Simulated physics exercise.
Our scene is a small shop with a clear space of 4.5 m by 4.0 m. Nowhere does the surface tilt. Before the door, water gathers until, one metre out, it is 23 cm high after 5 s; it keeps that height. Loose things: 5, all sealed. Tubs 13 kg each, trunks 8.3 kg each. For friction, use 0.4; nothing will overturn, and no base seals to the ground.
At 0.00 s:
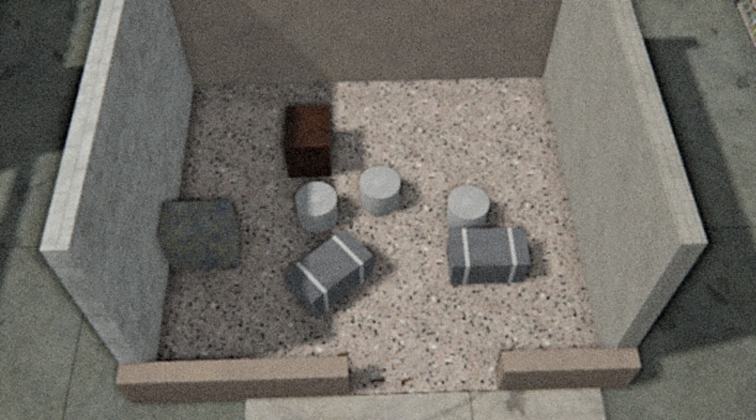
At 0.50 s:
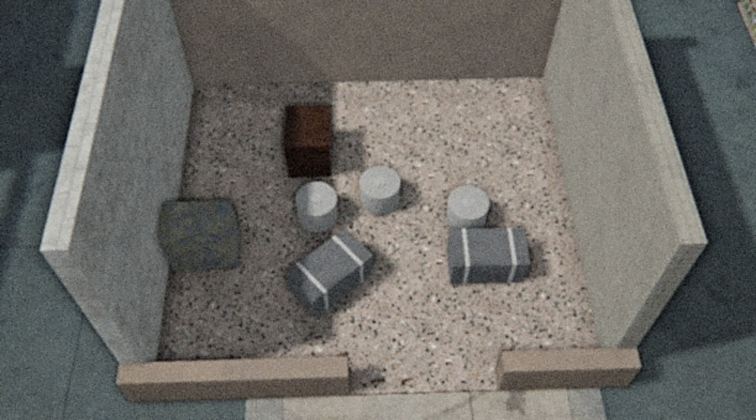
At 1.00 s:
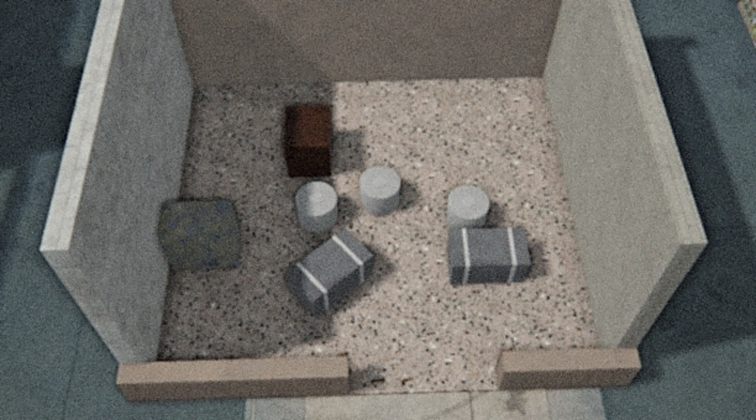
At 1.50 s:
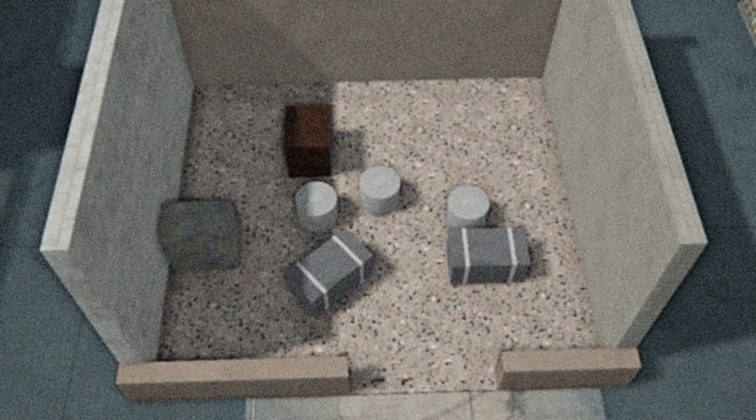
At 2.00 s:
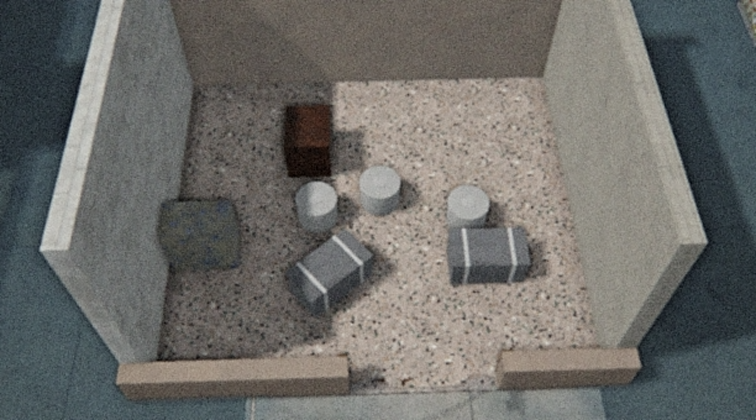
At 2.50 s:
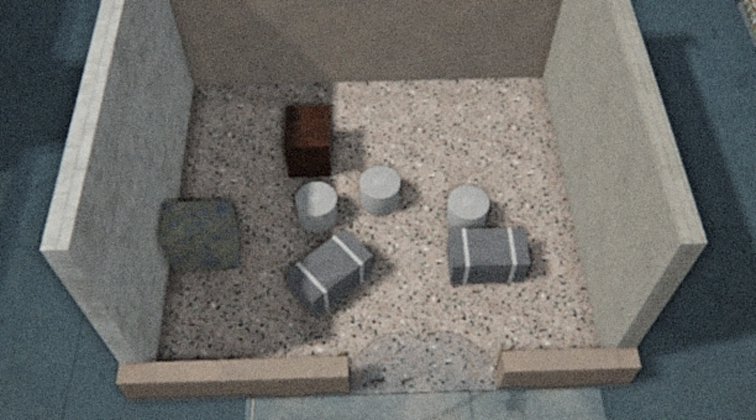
Shallow water creeping through the front gap onto the speckled floor of a small walled room, its tubs and trunks staying still.
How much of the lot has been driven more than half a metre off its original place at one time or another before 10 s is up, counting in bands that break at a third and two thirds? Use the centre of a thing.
I would put it at at least two thirds.
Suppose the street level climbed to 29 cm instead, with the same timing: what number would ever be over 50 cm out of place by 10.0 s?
5.
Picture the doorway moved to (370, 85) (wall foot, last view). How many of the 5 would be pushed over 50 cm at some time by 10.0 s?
Count: 4.
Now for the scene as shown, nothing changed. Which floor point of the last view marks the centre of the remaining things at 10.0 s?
Near (335, 159).
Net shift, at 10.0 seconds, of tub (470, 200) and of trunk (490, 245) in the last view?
In that order: 140 cm, 200 cm.
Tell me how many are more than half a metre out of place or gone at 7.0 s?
It comes to 5.
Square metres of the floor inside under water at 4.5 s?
Some 5.0 m2.
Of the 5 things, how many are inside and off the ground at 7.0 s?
The count is 1.
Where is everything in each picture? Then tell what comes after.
The first frame shows a tub at (380, 182) rests on the ground; a trunk at (330, 264), on the bottom; 0.0 m2 under water; 0 of 5 have shifted.
The second frame shows a tub at (380, 182), on the bottom; a trunk at (330, 264), on the bottom; water covers 0.0 m2; 0 of 5 have shifted.
The third frame shows a tub at (380, 182), on the bottom; a trunk at (330, 264) rests on the ground; water covers 0.0 m2; 0 of 5 have shifted.
The fourth frame shows a tub at (380, 182), on the bottom; a trunk at (330, 264), on the bottom; 0.0 m2 under water; 0 of 5 have shifted.
The fifth frame shows a tub at (380, 182), on the bottom; a trunk at (330, 264), on the bottom; water covers 0.0 m2; 0 of 5 have shifted.
The sixth frame shows a tub at (380, 182) rests on the ground; a trunk at (330, 264), on the bottom; 0.5 m2 under water; 0 of 5 have shifted.
After 3.5 s 0 of 5 are over 50 cm from their spots; 0 afloat.
After 4.5 s 0 of 5 are over 50 cm from their spots; 0 afloat.
After 7.0 s 5 of 5 are over 50 cm from their spots; 1 afloat.
After 10.0 s 5 of 5 are over 50 cm from their spots, and 5 have been at some point; 5 afloat.
